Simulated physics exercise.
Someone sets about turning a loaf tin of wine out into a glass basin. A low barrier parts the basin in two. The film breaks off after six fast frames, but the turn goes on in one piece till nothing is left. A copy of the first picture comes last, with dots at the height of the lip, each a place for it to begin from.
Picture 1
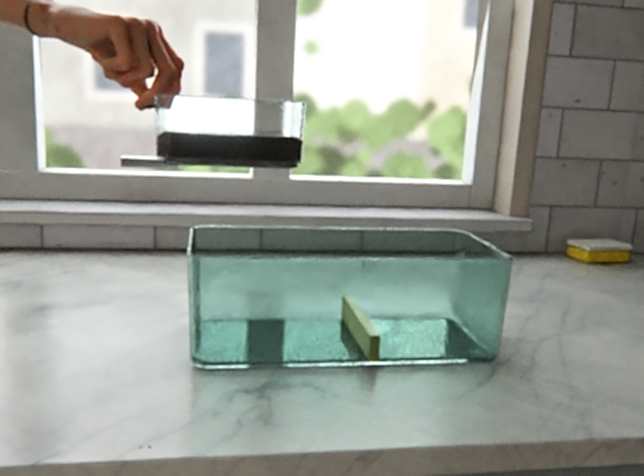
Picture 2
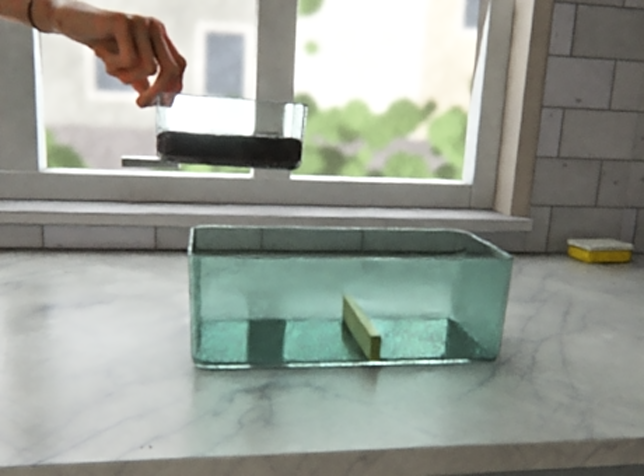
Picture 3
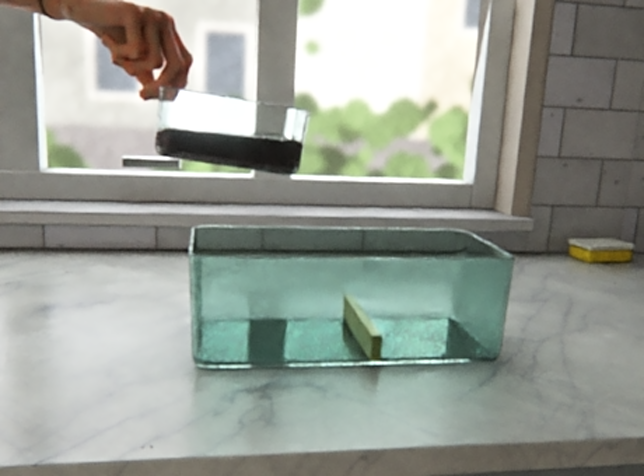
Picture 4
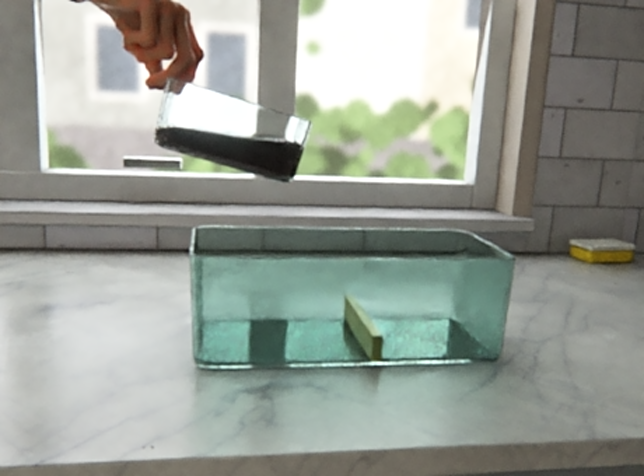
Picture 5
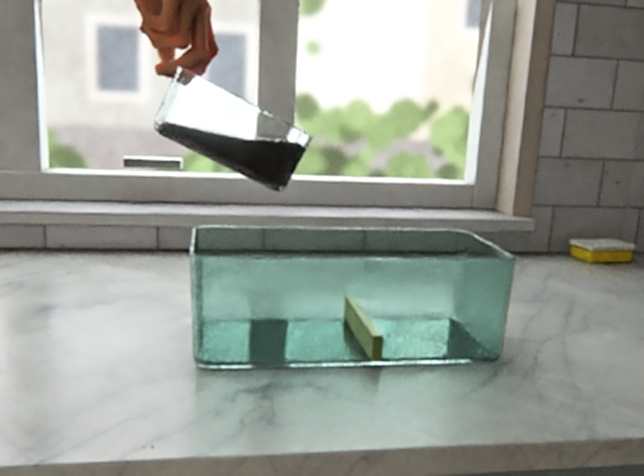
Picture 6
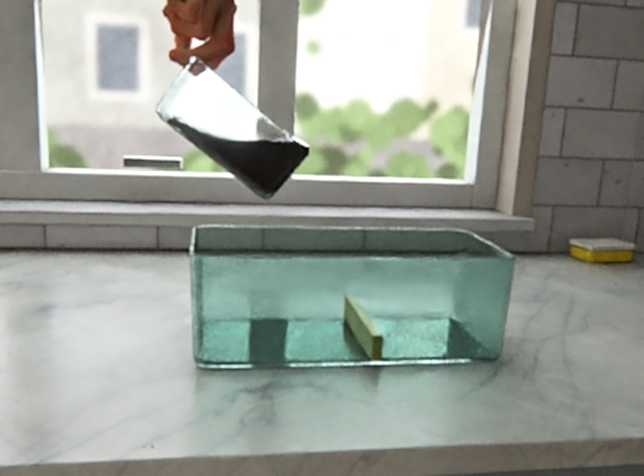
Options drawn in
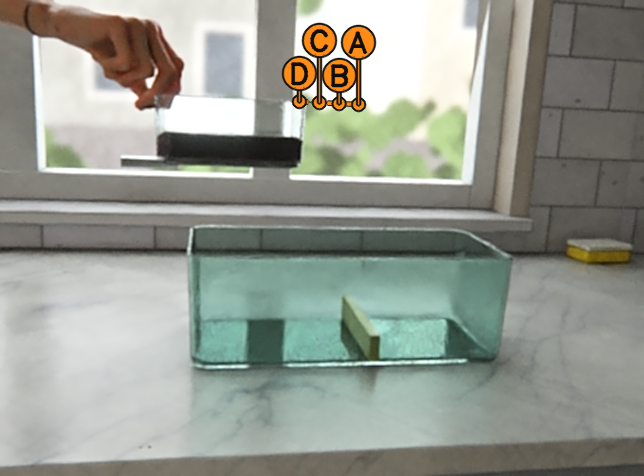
On a marble counter by a window, a hand held a clear container of dark liquid above a greenish glass basin with a low divider, then tilted it steadily rightward until the liquid reached its lip.
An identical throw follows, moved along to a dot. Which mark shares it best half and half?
B.
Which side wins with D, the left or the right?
The left one.
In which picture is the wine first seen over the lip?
Picture 6.
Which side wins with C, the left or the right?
The left side.
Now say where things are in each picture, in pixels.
Upright, lip at (298, 101); basin from (190, 365) to (496, 358); top of the wall at (359, 313); nothing has left yet, in the first frame.
Upright, lip at (299, 103); nothing has left yet, in the second frame.
Tipped about 7°, lip at (302, 109); nothing has left yet, in the third frame.
Tipped about 15°, lip at (305, 120); nothing has left yet, in the fourth frame.
Tipped about 25°, lip at (305, 133); nothing has left yet, in the fifth frame.
Tipped about 37°, lip at (303, 148); wine is over the lip, down to (303, 148), in the sixth frame.
On the marked copy, A at (358, 104); B at (339, 103); C at (319, 102); D at (299, 101).
For place A, about 39 % ends left of the wall and 60 % right of it.
For place B, about 49 % ends left of the wall and 51 % right of it.
For place C, about 73 % ends left of the wall and 27 % right of it.
For place D, about 92 % ends left of the wall and 7 % right of it.
